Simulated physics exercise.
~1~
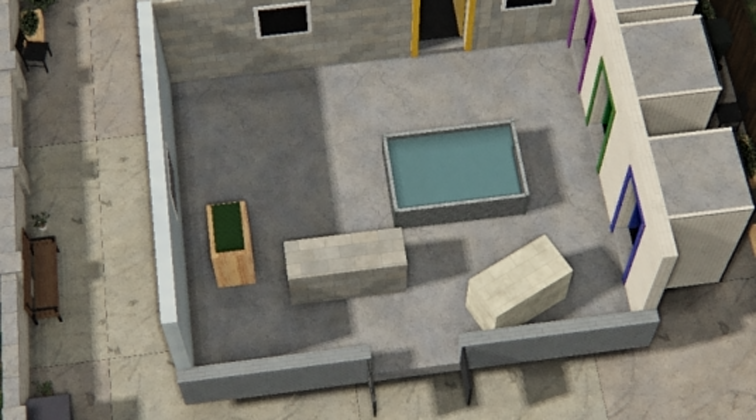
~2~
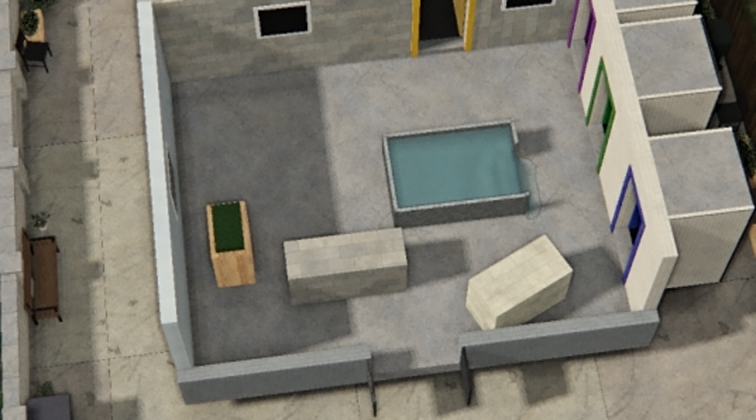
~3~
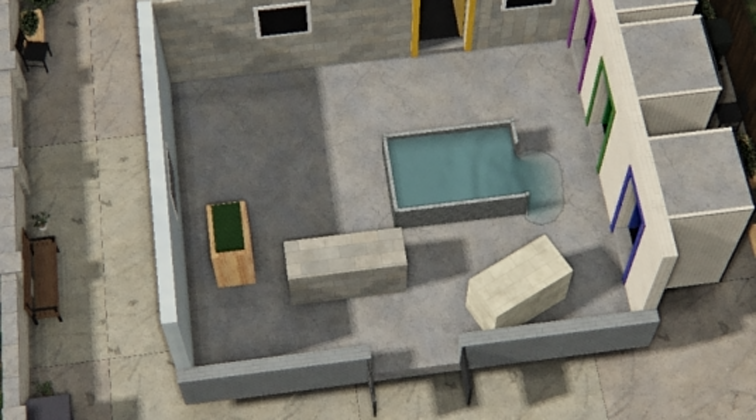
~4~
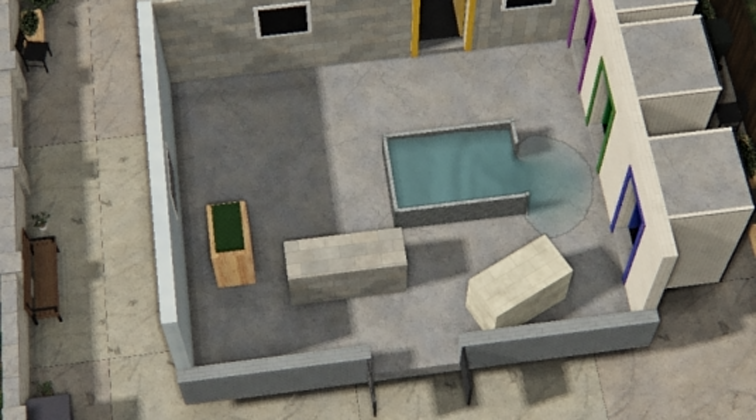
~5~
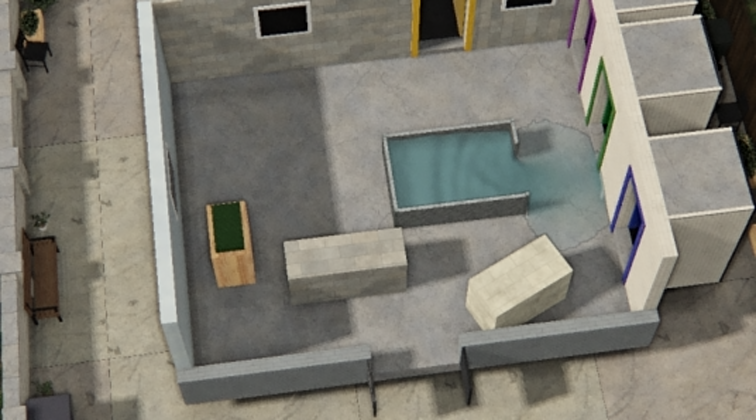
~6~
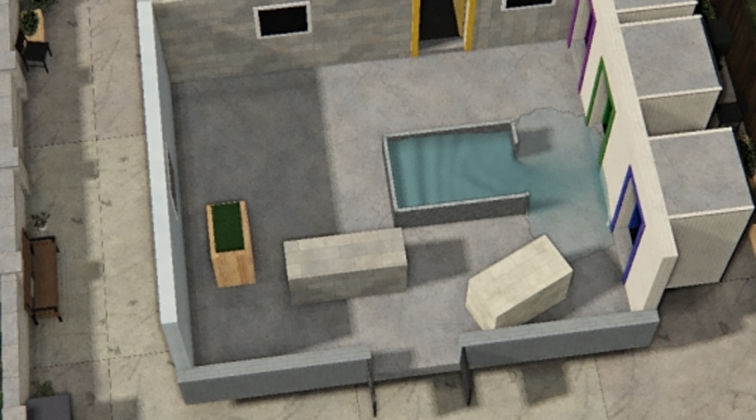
Water pours from the right side of a rectangular tank in a walled yard, first as a small patch, then spreading across the grey floor to the right-hand wall with green and blue doorways, while the nearby blocks stay still.
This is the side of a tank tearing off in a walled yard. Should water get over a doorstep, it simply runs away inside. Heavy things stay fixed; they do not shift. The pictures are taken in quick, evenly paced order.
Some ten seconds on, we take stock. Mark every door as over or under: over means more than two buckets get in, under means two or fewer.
Green door - over; purple door - under; yellow door - under; blue door - under.
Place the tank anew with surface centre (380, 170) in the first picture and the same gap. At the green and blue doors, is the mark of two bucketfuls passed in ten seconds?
I'd say the green one runs past the limit and the blue one remains below.
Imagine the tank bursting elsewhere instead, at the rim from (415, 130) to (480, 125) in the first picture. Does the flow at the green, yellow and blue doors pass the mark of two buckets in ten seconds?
Green: Falls short; yellow: Crosses the line; blue: Falls short.
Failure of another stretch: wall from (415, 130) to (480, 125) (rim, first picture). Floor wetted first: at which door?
It's the yellow-painted one.
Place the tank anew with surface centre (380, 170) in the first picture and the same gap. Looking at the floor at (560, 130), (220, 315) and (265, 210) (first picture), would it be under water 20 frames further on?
Readings in order: Flood; no flood; no flood.
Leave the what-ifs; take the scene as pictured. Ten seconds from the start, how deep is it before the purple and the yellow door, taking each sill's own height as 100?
First around 40 percent, second around 30 percent.
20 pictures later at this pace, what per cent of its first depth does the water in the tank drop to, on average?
Somewhere around 36 %, give or take.
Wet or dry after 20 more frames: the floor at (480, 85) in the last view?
Looking there, it would be swamped.
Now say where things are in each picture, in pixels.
In the first frame, the tank at (455, 167) is whole and still.
In the second frame, water pours out at (518, 180) and has run to (532, 213).
In the third frame, water pours out at (518, 181) and has run to (551, 161).
In the fourth frame, water pours out at (518, 182) and has run to (587, 171).
In the fifth frame, water pours out at (518, 182) and has run to (607, 214).
In the sixth frame, water pours out at (518, 182) and has run to (612, 238).
A moment on, water covers 10 % of the floor; the green door over two buckets in, the purple door wet at the sill, nothing in, the yellow door not reached, the blue door wet at the sill, nothing in.
Next, water covers 20 % of the floor; the green door far over two buckets in, the purple door wet at the sill, nothing in, the yellow door not reached, the blue door wet at the sill, nothing in.
Then, water covers 30 % of the floor; the green door far over two buckets in, the purple door wet at the sill, nothing in, the yellow door wet at the sill, nothing in, the blue door wet at the sill, nothing in.
Later, water covers 55 % of the floor; the green door far over two buckets in, the purple door wet at the sill, nothing in, the yellow door wet at the sill, nothing in, the blue door under two buckets in.
In the end, water covers 90 % of the floor; the green door far over two buckets in, the purple door wet at the sill, nothing in, the yellow door wet at the sill, nothing in, the blue door under two buckets in.
